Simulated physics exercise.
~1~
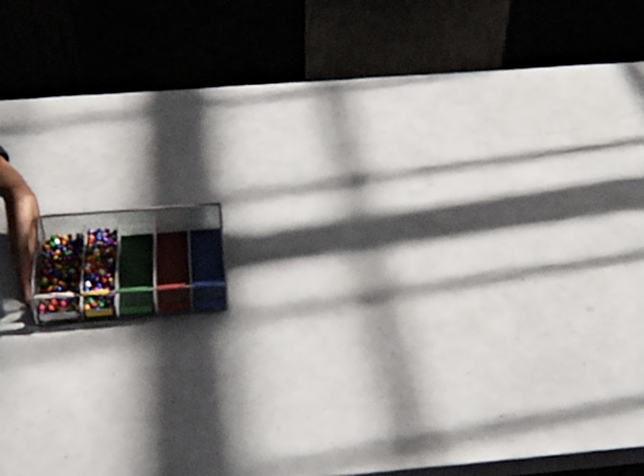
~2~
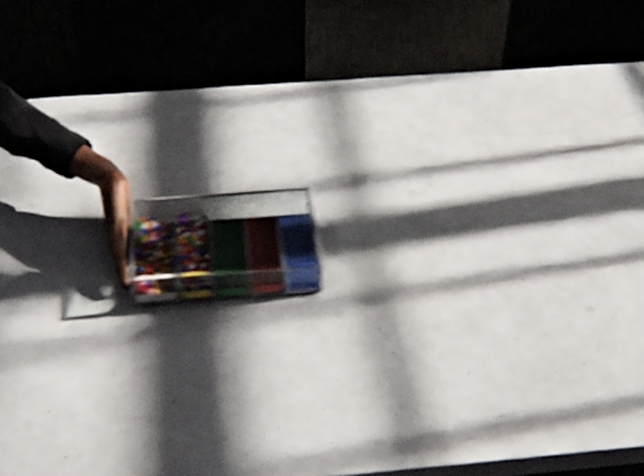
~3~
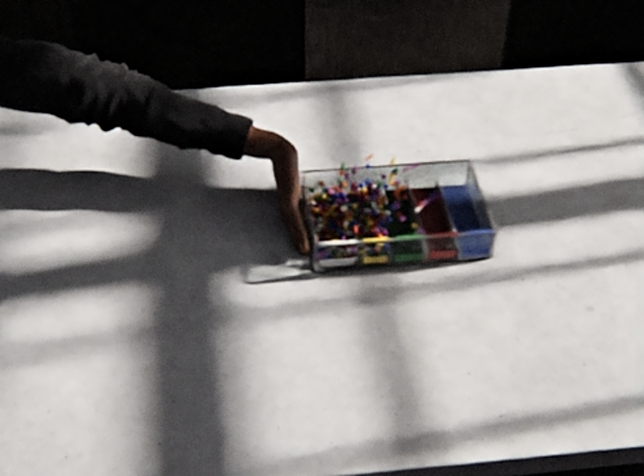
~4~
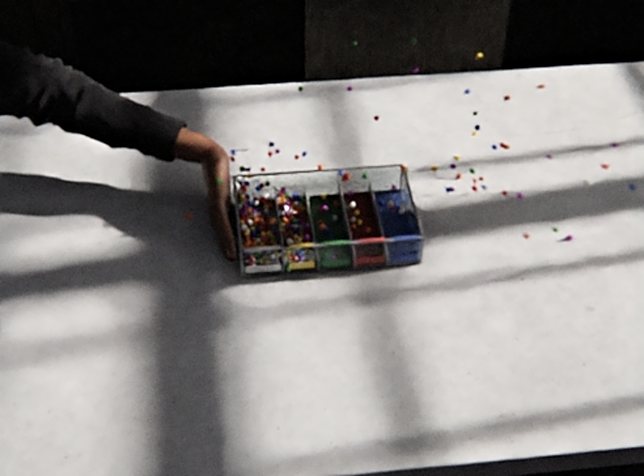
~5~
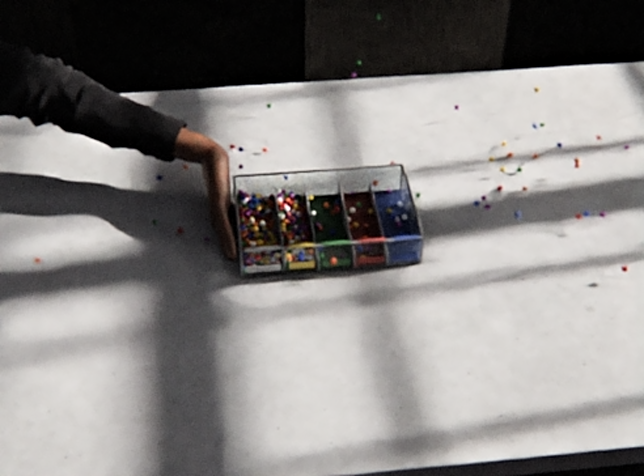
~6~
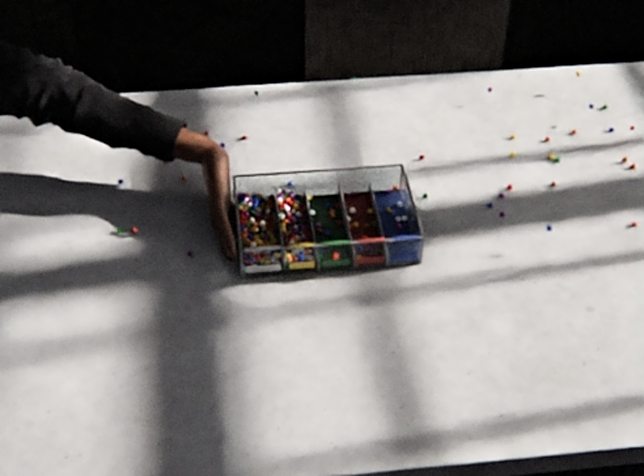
Multicoloured beads fill the two left compartments of a clear, divided tray on a pale tabletop crossed by shadows, seen from above at an angle. The compartments to their right have green, red and blue colouring and start empty. A dark-sleeved arm reaches in from the left and pushes the tray rightward, and beads surge up over the partitions. The hand then moves the tray partway back left as beads fly across the table. Finally the tray sits still against the hand, most beads still at left, some in the other compartments and others scattered over the tabletop, mainly to the right.
